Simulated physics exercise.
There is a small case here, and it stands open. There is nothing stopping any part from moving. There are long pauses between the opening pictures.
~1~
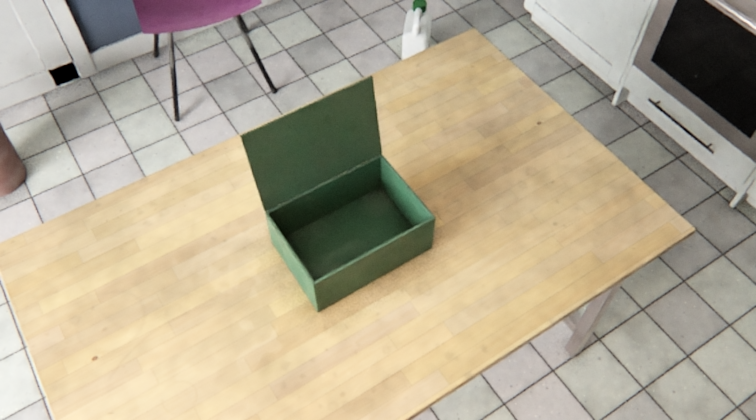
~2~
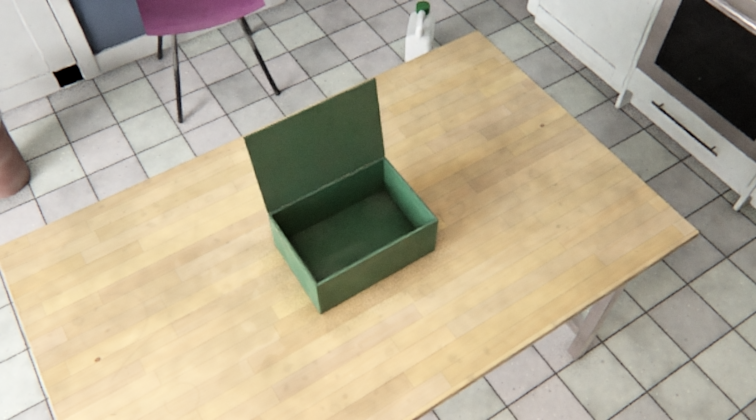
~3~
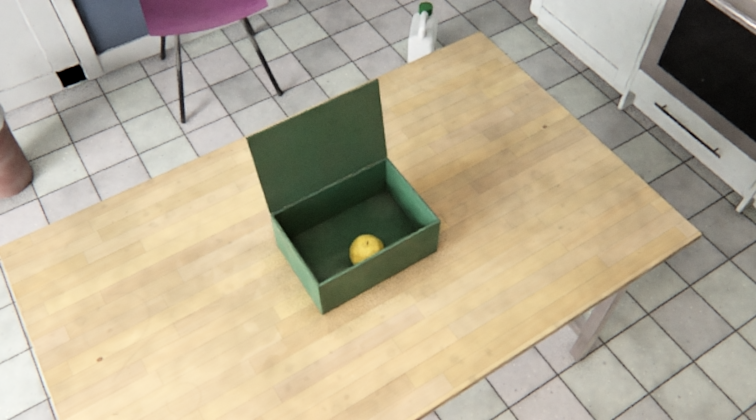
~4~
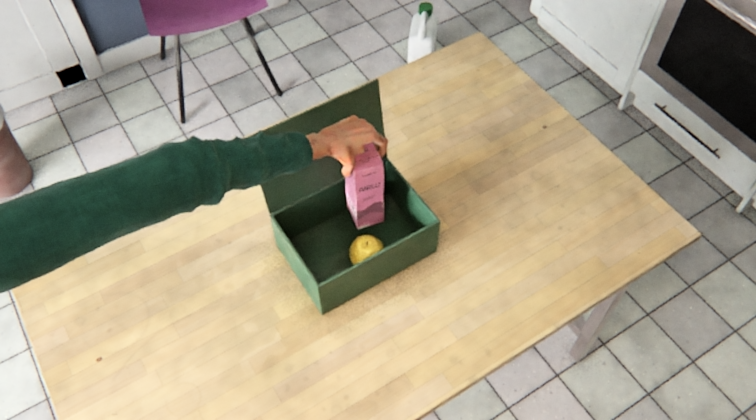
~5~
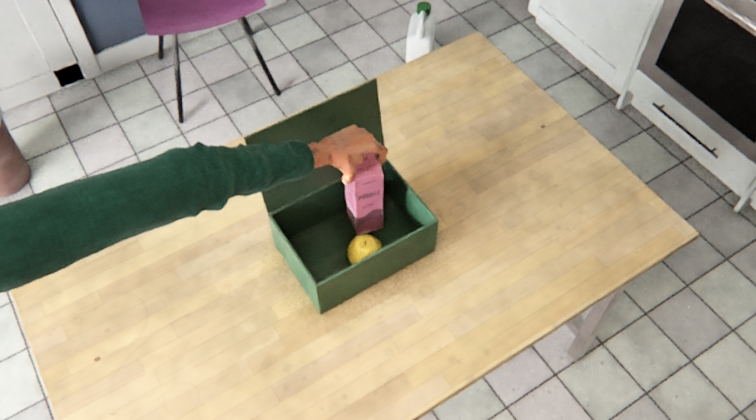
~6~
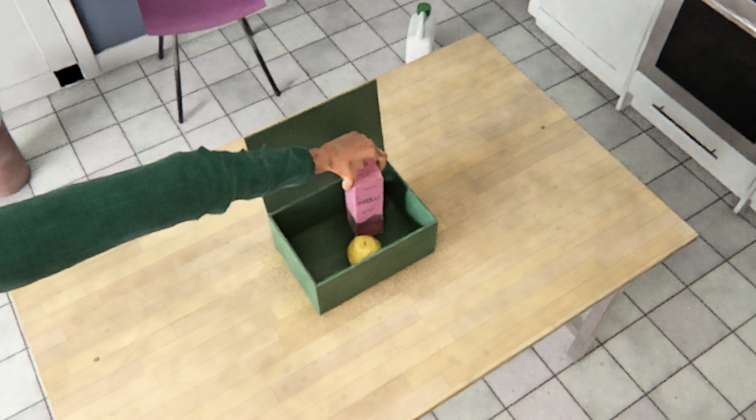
Open green box on a wooden table, a yellow fruit appearing inside, then a hand lowering a pink carton in behind it.
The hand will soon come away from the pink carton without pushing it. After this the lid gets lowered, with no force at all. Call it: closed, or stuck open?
Stuck open.
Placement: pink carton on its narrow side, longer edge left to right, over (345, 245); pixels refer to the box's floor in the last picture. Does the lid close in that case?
Well, in that case it fits down fine.
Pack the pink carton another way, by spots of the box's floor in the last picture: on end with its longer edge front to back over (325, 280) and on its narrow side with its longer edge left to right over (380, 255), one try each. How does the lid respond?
First time it won't go down, and next time it won't go down.
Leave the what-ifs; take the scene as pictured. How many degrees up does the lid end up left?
I'd say roughly 75 degrees above the rim.
Then, 0.90 s later than the last frame, lid starting down.
Then, 1.20 s later than the last frame, pink carton resting near (364, 199).
Then, 1.30 s later than the last frame, lid 78° above the rim.
When it is over, lid 75° above the rim; both as before. End places, in pixels of the last picture, pink carton near (364, 199).
